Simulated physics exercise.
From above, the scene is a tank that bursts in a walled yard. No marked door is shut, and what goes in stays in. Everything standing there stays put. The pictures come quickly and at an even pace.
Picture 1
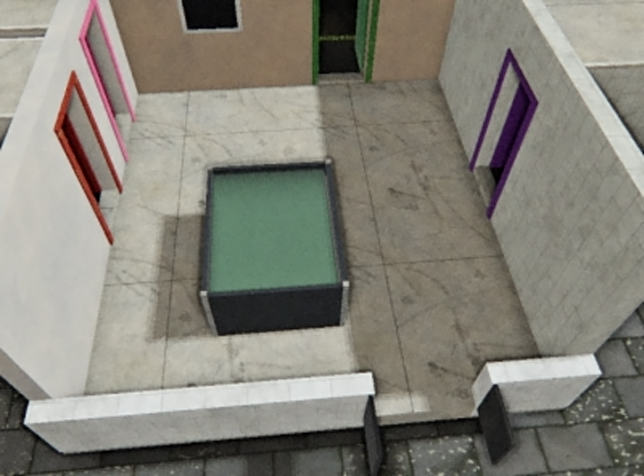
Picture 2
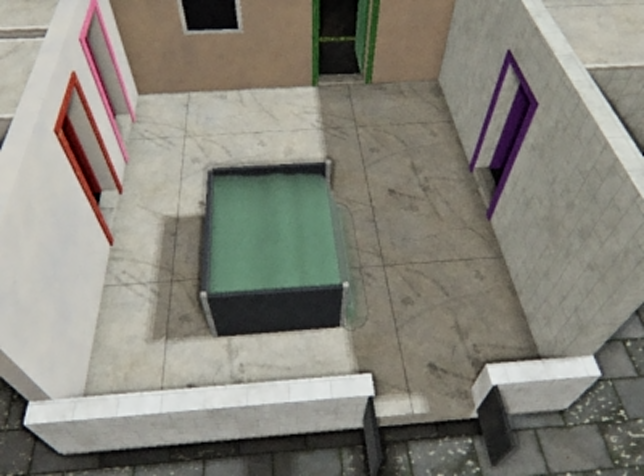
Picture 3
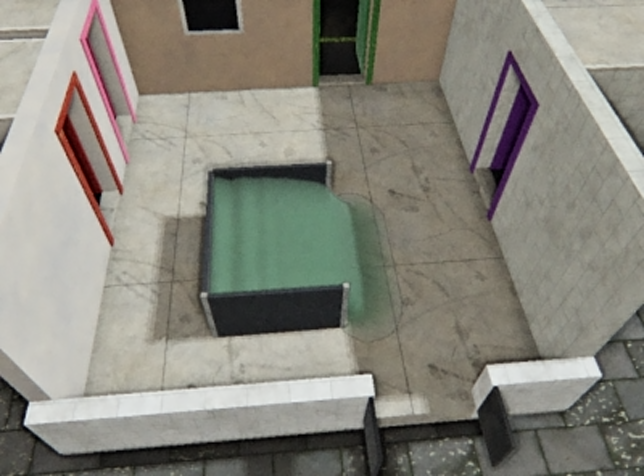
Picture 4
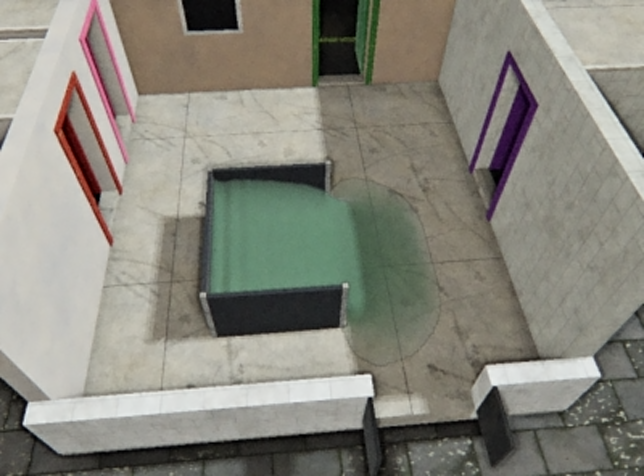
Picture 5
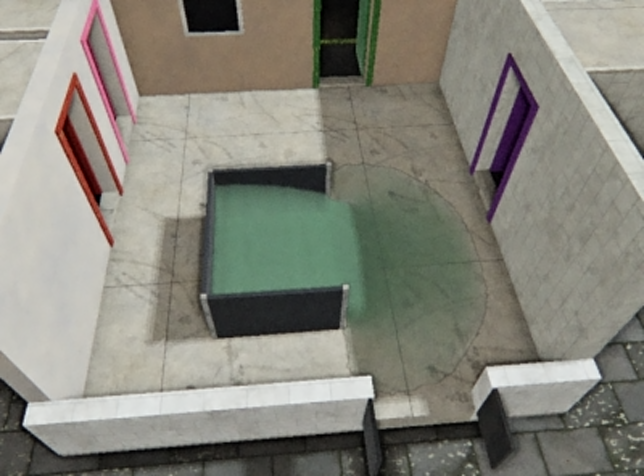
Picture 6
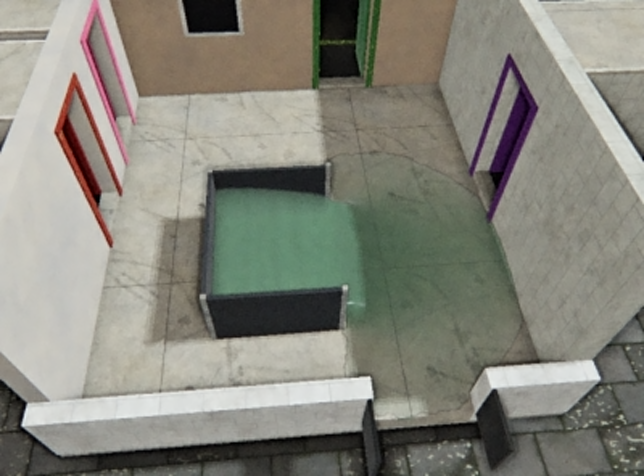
Green water bursts from the right side of a dark tank and spreads across the paved floor of a walled yard.
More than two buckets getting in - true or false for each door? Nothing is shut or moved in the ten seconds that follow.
Green door: True; red door: False; purple door: True; pink door: False.
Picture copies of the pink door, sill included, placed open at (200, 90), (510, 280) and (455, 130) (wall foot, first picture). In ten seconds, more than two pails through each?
Stays below the line; crosses the line; stays below the line.
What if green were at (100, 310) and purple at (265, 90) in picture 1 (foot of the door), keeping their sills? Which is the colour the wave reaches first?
First: The purple door.
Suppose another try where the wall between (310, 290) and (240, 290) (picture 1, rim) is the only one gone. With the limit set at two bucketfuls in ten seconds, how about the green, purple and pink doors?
Taking them in turn, the green door crosses the line, the purple door comes up short, the pink door comes up short.
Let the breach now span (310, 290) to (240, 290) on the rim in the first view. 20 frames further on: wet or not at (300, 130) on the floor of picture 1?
Verdict: Free of water.
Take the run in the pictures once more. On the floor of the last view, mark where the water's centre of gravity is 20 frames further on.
About (386, 230) in the last view.
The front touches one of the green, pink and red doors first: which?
My pick for first is the green door.
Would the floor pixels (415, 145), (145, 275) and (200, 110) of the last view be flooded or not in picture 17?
Result, as listed: Wetted / not wetted / not wetted.
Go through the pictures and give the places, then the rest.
The first picture shows the tank at (273, 226) is whole and still.
In the second picture, the front is at a hidden place, out from the gap at (332, 247).
In the third picture, the front is at (354, 198), out from the gap at (333, 251).
In the fourth picture, water pours out at (332, 253) and has run to (416, 344).
In the fifth picture, water pours out at (332, 255) and has run to (437, 197).
In the sixth picture, water pours out at (332, 256) and has run to (479, 201).
A moment on, water covers 35 % of the floor; the green door not reached, the red door not reached, the purple door over two buckets in, the pink door not reached.
Next, water covers 35 % of the floor; the green door not reached, the red door not reached, the purple door far over two buckets in, the pink door not reached.
Then, water covers 60 % of the floor; the green door under two buckets in, the red door not reached, the purple door far over two buckets in, the pink door not reached.
Later, water covers 90 % of the floor; the green door over two buckets in, the red door wet at the sill, nothing in, the purple door far over two buckets in, the pink door wet at the sill, nothing in.
In the end, water covers 95 % of the floor; the green door over two buckets in, the red door under two buckets in, the purple door far over two buckets in, the pink door wet at the sill, nothing in.
